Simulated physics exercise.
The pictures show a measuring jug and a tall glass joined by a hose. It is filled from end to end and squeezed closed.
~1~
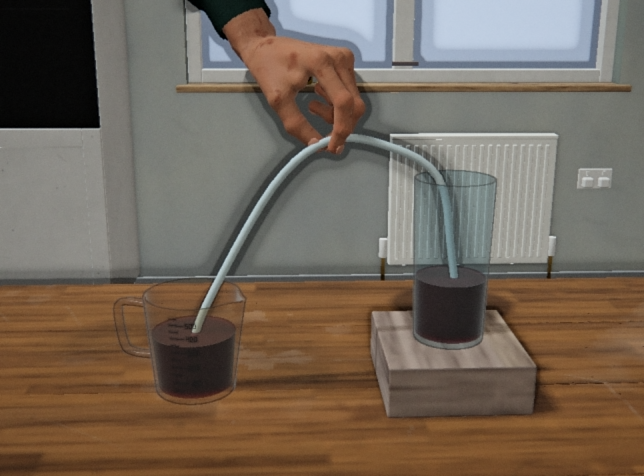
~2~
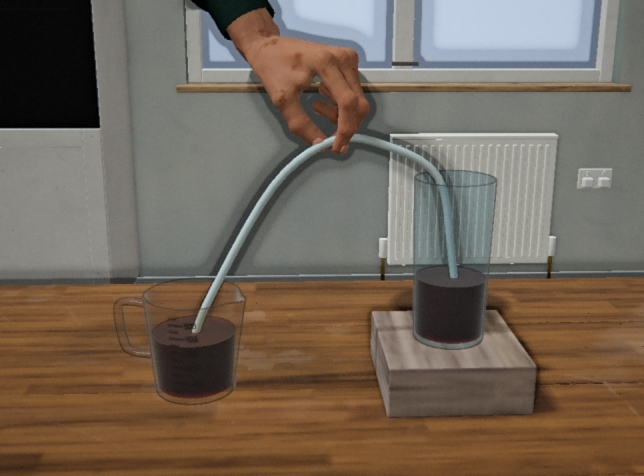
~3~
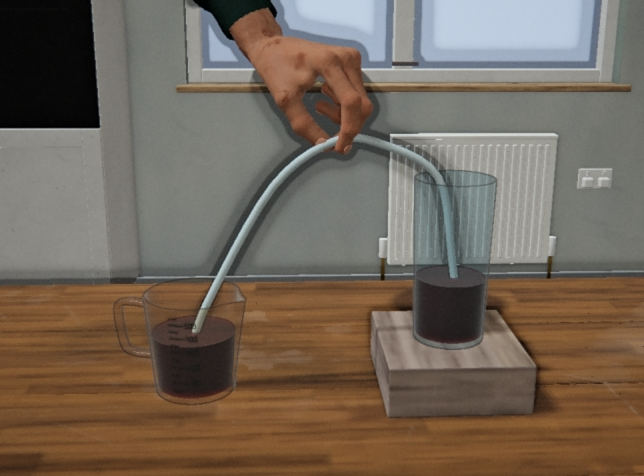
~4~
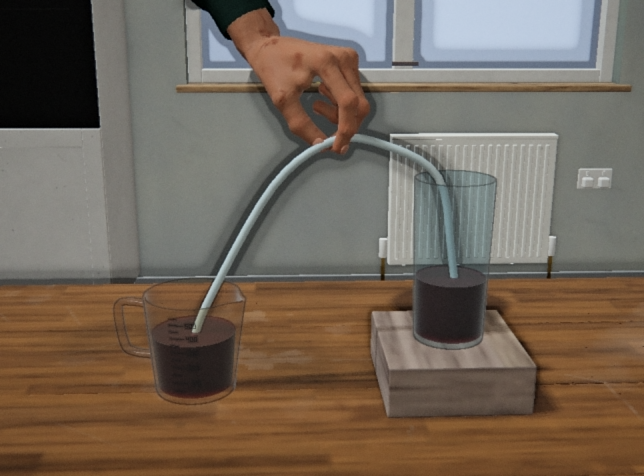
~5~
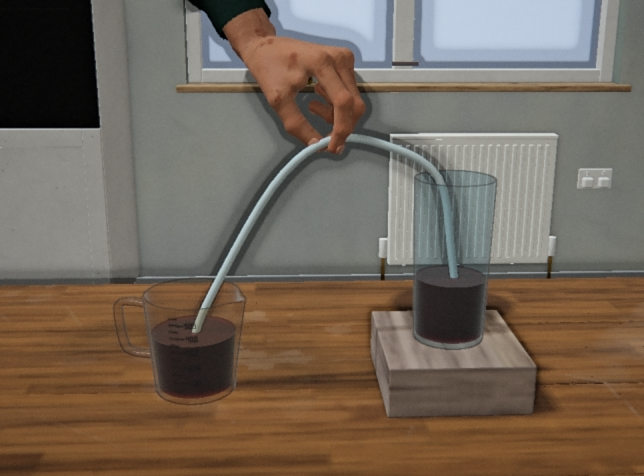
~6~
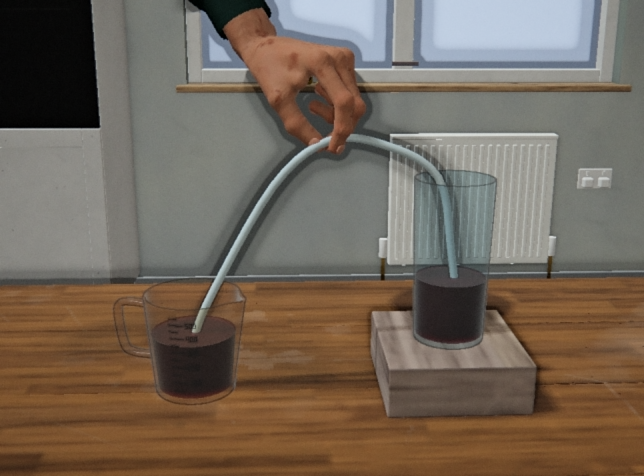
Hand pinching a pale hose linking a measuring jug of dark liquid to a tall glass on a wooden block, nothing moving.
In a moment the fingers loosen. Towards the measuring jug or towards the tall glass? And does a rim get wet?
It flows into the left one, and the one that fills stays below its rim.
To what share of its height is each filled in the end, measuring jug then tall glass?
Near 80 and 15 in a hundred.
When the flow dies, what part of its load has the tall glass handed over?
About 60 per cent.
Soon after, the measuring jug is about two thirds full; the tall glass is about a quarter full.
Later, the measuring jug is about three quarters full; the tall glass is about a quarter full.
In the end, the measuring jug is about three quarters full; the tall glass is nearly empty; the two surfaces are level.
